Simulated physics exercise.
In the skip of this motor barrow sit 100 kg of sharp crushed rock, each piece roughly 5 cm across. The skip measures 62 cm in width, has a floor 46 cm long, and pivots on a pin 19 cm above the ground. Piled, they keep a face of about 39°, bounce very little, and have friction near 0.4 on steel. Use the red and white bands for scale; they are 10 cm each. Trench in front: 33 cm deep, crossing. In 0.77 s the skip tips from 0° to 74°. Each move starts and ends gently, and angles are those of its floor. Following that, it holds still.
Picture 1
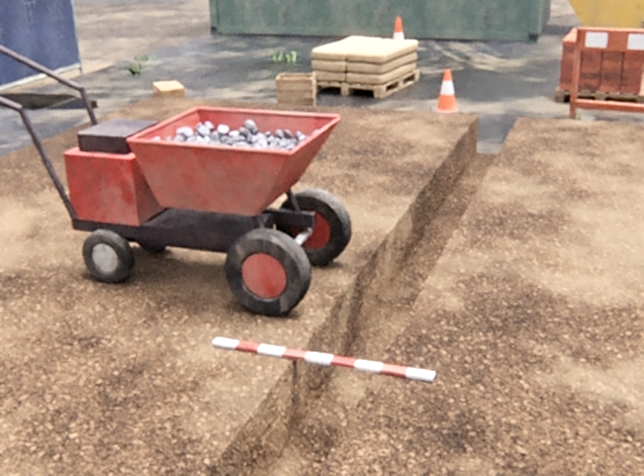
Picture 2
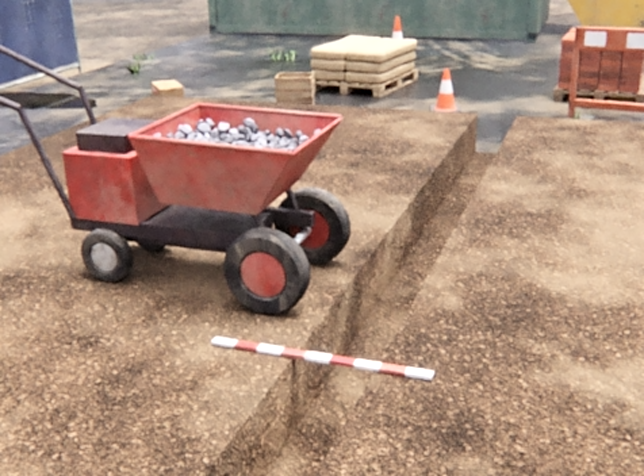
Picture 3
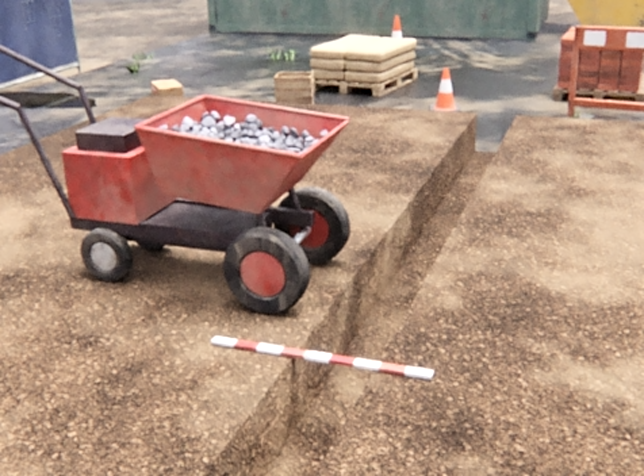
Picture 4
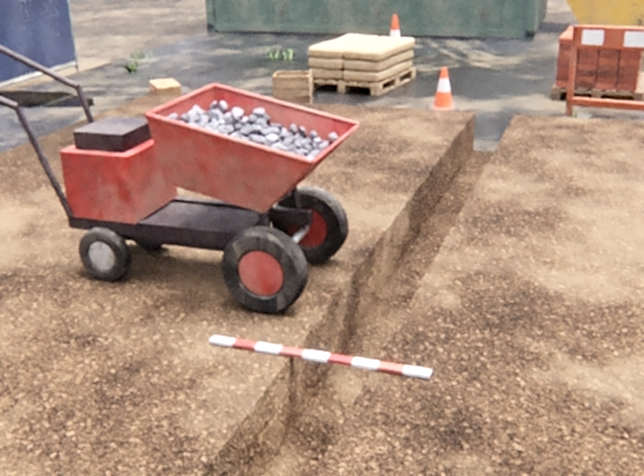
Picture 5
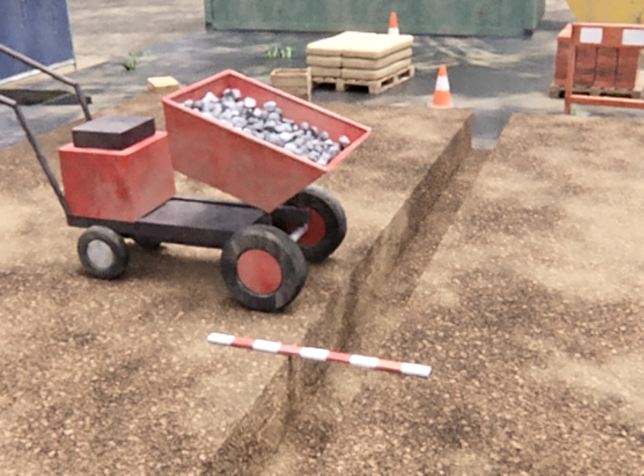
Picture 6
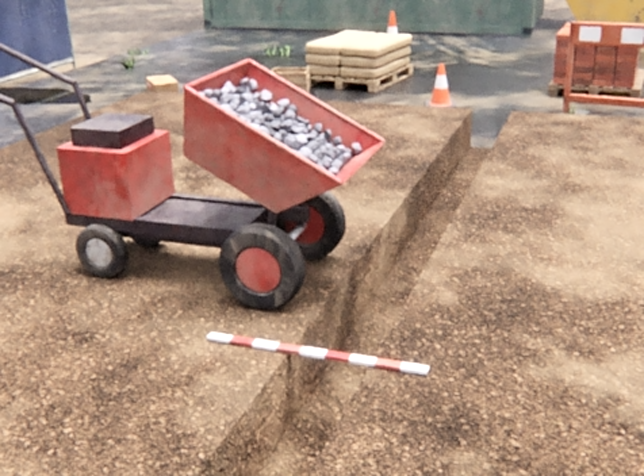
A red motor barrow loaded with grey stones stood beside a trench, a red-and-white striped pole lying in front, and its skip slowly tilted up at the back, leaning steadily further to the right.
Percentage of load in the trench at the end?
19 per cent.
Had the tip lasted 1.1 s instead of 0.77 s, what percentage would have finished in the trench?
Then roughly 25 percent.
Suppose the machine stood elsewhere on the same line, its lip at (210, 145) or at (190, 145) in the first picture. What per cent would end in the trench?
Near 80 and near 70 percent.
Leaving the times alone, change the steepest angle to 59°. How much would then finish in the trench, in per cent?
Then close to 0 per cent.
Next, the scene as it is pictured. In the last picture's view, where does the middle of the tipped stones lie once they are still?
Centre estimate: Around (447, 299).
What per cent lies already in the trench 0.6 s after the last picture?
Around 0 per cent of it.
Then, 0.3 s after the last picture the floor is at 63°, 100 % in the skip; the foremost stones are at (379, 229).
Then, 0.6 s after the last picture the floor is at 74°, 76 % in the skip, 24 % past the trench; the foremost stones are at (470, 305).
Then, 0.9 s after the last picture the floor is at 74°, 42 % in the skip, 57 % past the trench; the foremost stones are at (619, 323).
Then, 2.9 s after the last picture the floor is at 74°, 15 % in the skip, 19 % in the trench, 66 % past the trench; the foremost stones are past the picture's edge.
